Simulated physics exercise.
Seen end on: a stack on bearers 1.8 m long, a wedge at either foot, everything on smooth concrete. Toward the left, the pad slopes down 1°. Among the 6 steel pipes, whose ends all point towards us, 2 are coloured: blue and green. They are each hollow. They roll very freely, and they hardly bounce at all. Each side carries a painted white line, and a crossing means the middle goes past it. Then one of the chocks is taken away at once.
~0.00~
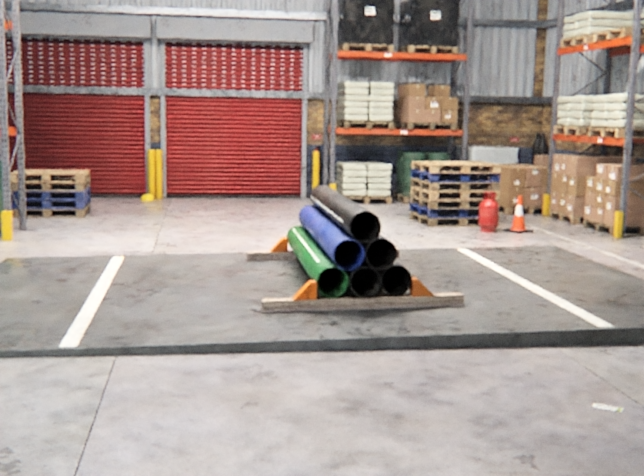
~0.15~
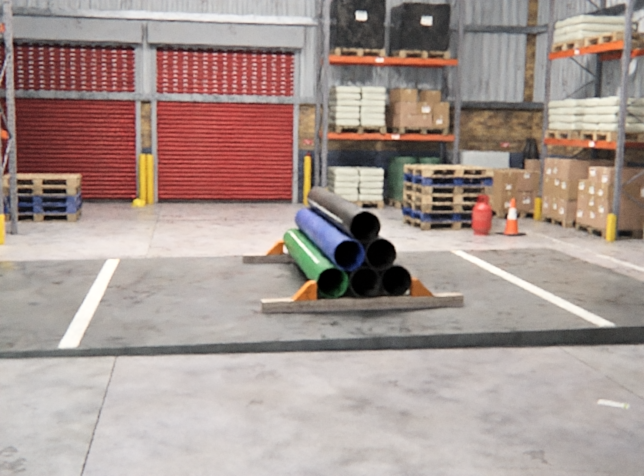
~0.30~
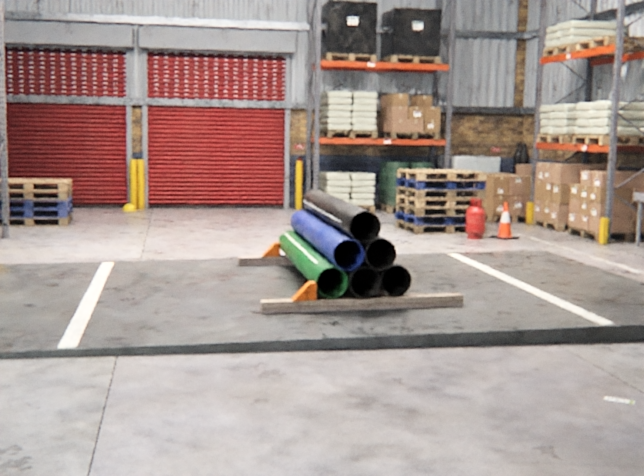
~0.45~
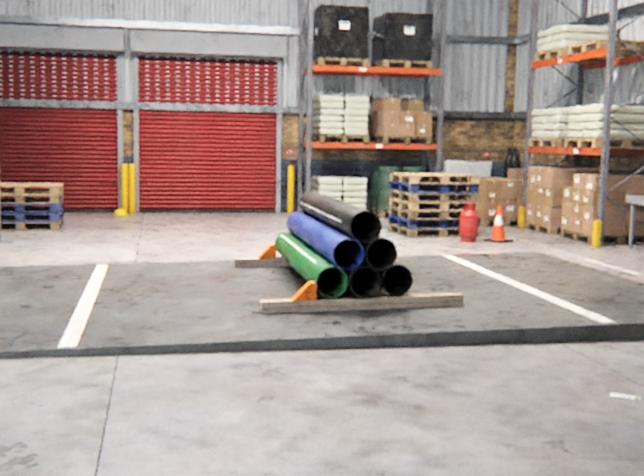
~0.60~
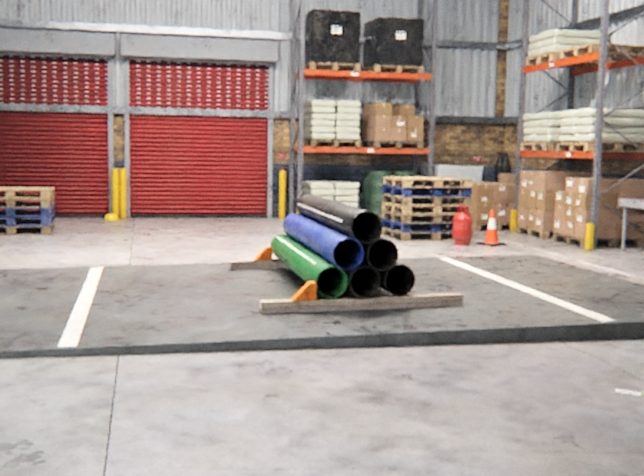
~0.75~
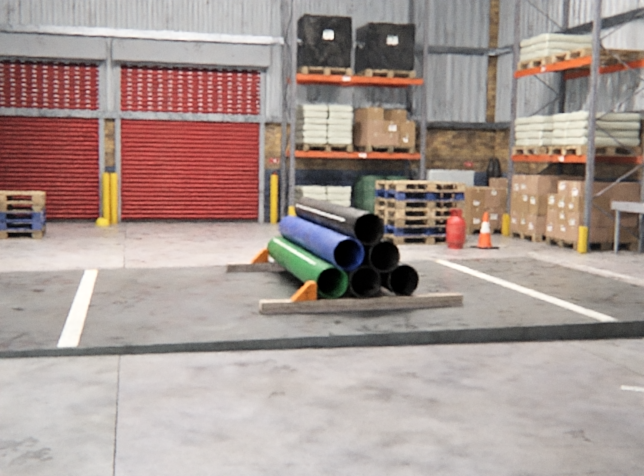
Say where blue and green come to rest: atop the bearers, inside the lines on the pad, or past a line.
Blue ends atop the bearers, green ends atop the bearers.
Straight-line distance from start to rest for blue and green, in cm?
Roughly: Blue 0, green 0.
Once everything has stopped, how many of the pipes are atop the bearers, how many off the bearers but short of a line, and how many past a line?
The split comes out as 5, 0 and 1.
By 1.1 s, blue is up on others, 75 cm from the bearers' left end; green is on the bearers, 60 cm from the bearers' left end; 0 over a line so far.
Finally (10.9 s), blue is up on others, 75 cm from the bearers' left end; green is on the bearers, 60 cm from the bearers' left end; 1 over a line so far.
